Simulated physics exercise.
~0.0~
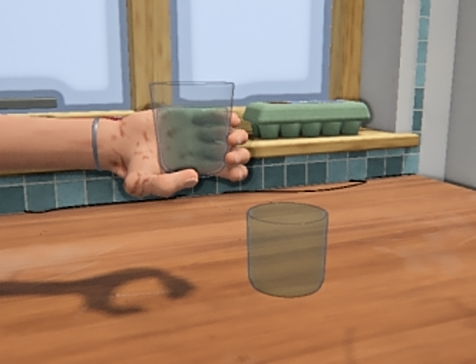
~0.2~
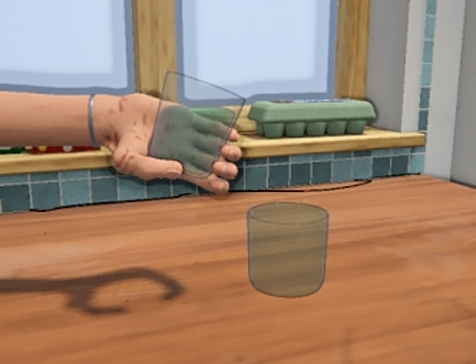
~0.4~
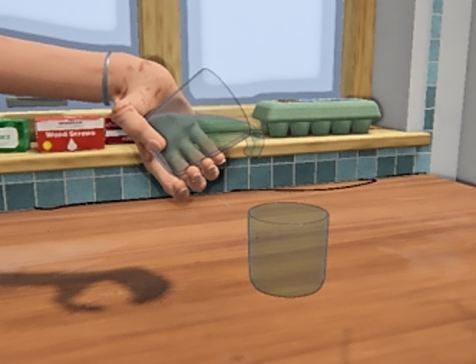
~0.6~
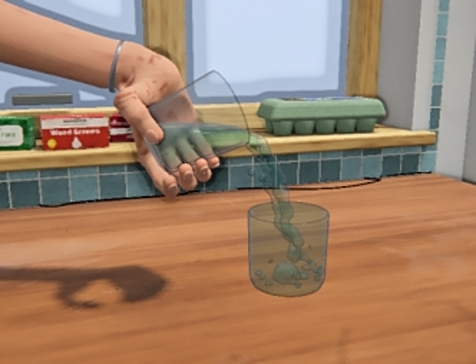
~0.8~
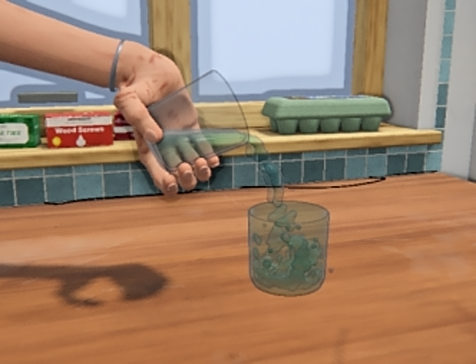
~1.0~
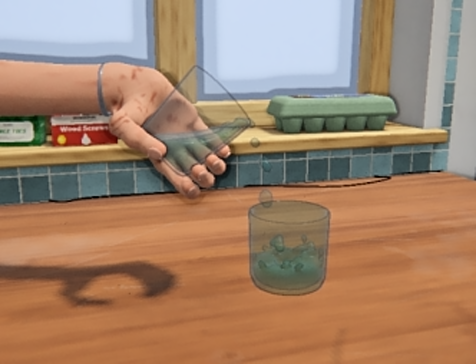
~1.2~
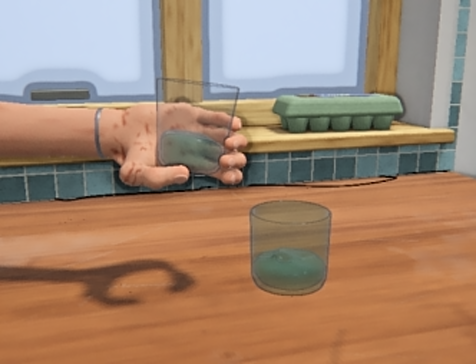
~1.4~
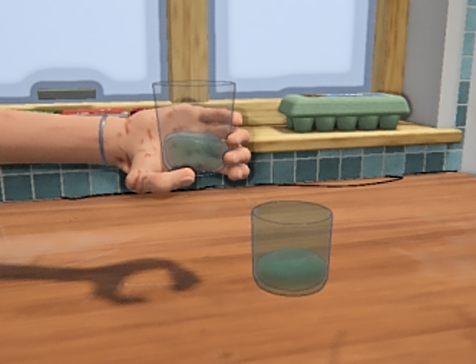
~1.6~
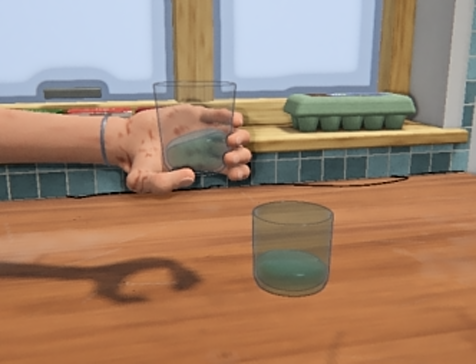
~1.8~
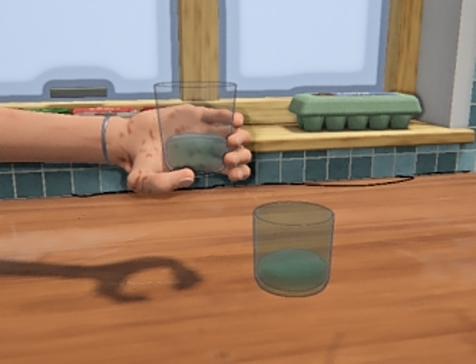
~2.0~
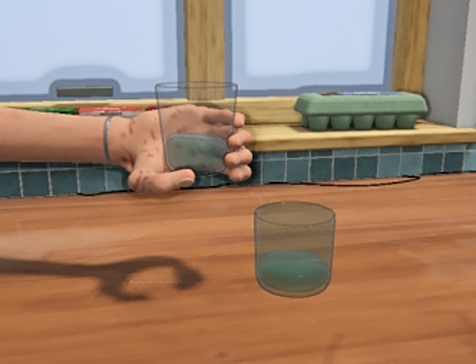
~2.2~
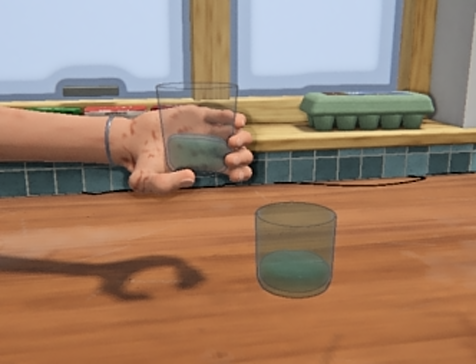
A hand with a band at its wrist holds a clear glass of bluish-green water at the left, above a wooden worktop seen from the front, slightly above. An empty, see-through, yellowish-brown cup stands near the middle, with a green egg carton on the sill behind, below a window. The hand tips the glass gradually to the right until water streams into the cup, swirling and splashing inside. It then turns the glass upright again as the stream breaks off. The water settles into a shallow pool in the cup, while some remains in the glass, still held aloft.
